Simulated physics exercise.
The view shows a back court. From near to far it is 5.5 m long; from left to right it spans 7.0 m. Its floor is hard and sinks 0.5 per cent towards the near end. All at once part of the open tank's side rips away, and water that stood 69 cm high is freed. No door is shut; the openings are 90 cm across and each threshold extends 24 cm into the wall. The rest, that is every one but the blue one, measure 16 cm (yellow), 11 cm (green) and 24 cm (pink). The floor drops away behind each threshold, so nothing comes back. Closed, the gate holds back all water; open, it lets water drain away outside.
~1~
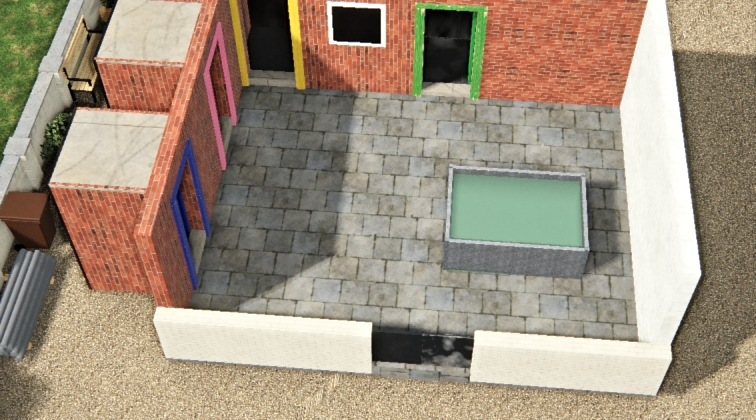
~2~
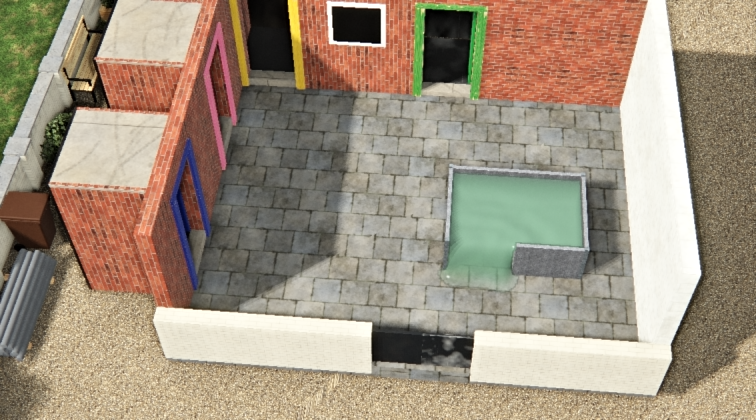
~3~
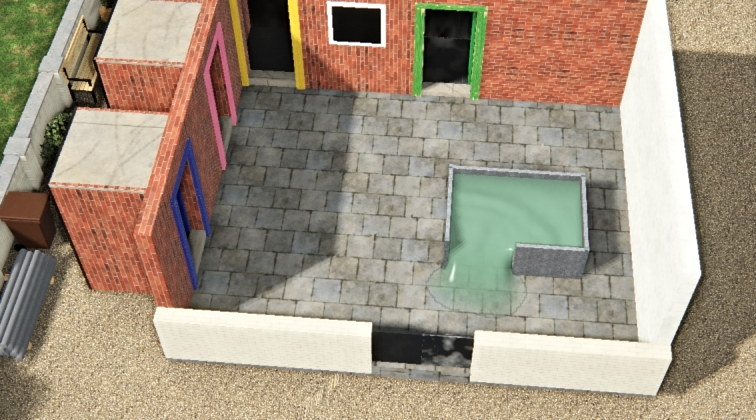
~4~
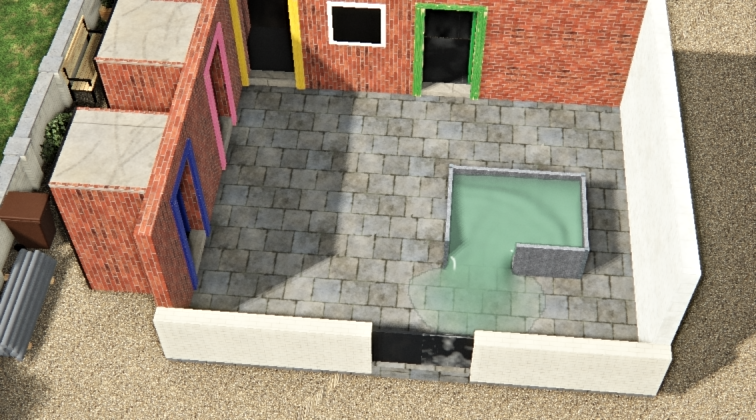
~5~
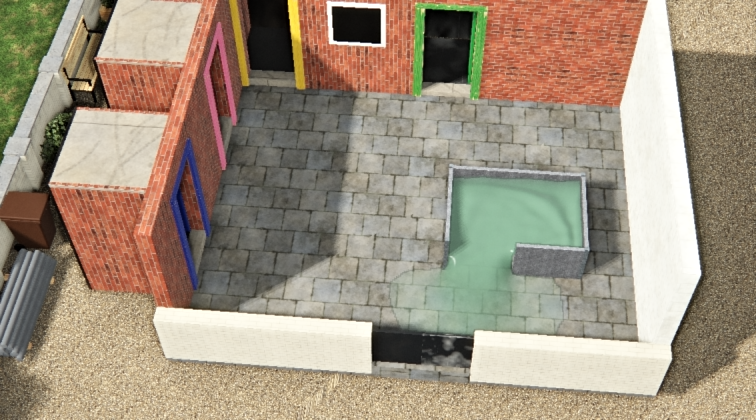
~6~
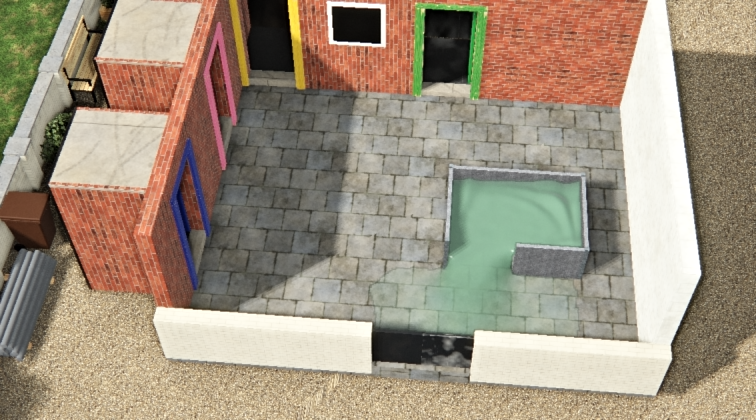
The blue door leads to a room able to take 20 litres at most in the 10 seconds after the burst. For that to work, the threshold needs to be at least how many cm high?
At least about 12 cm high.
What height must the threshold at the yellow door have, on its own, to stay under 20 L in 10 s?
For yellow, a step near 8.5 cm.
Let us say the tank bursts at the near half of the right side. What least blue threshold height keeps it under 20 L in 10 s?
Some 7.5 cm.
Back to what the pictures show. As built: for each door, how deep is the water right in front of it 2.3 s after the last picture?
Depth (cm): Yellow 0 / green 0 / pink 0 / blue 19.
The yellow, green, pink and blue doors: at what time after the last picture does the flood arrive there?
Yellow 3.6 s, green 5.0 s, pink 2.8 s, blue 1.6 s.
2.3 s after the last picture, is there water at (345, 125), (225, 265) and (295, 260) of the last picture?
In the order asked: Untouched, soaked, soaked.
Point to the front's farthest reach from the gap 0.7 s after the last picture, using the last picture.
Lab note: Front tip approx. (287, 345).
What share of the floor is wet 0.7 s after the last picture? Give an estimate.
Wet share: Around 15 %.
Then, 0.7 s after the last picture water covers 15 % of the floor, deepest (43 cm) near (464, 359); it has not reached the blue door.
Then, 2.3 s after the last picture water covers 40 % of the floor, deepest (28 cm) near (619, 370); 19 cm at the blue door, 0 litres in over its 18 cm threshold.
Then, 9.3 s after the last picture water covers 95 % of the floor, deepest (10 cm) near (450, 191); 6 cm at the blue door, 1 litre in over its 18 cm threshold.
At the blue door as built, the water peaked near 19 cm, 2.3 s after the last picture.
Run again over the same 10 s with other heights there, 28 litres in over 11 cm, 14 litres over 13 cm. The limit of 20 litres is kept from about 12 cm up.
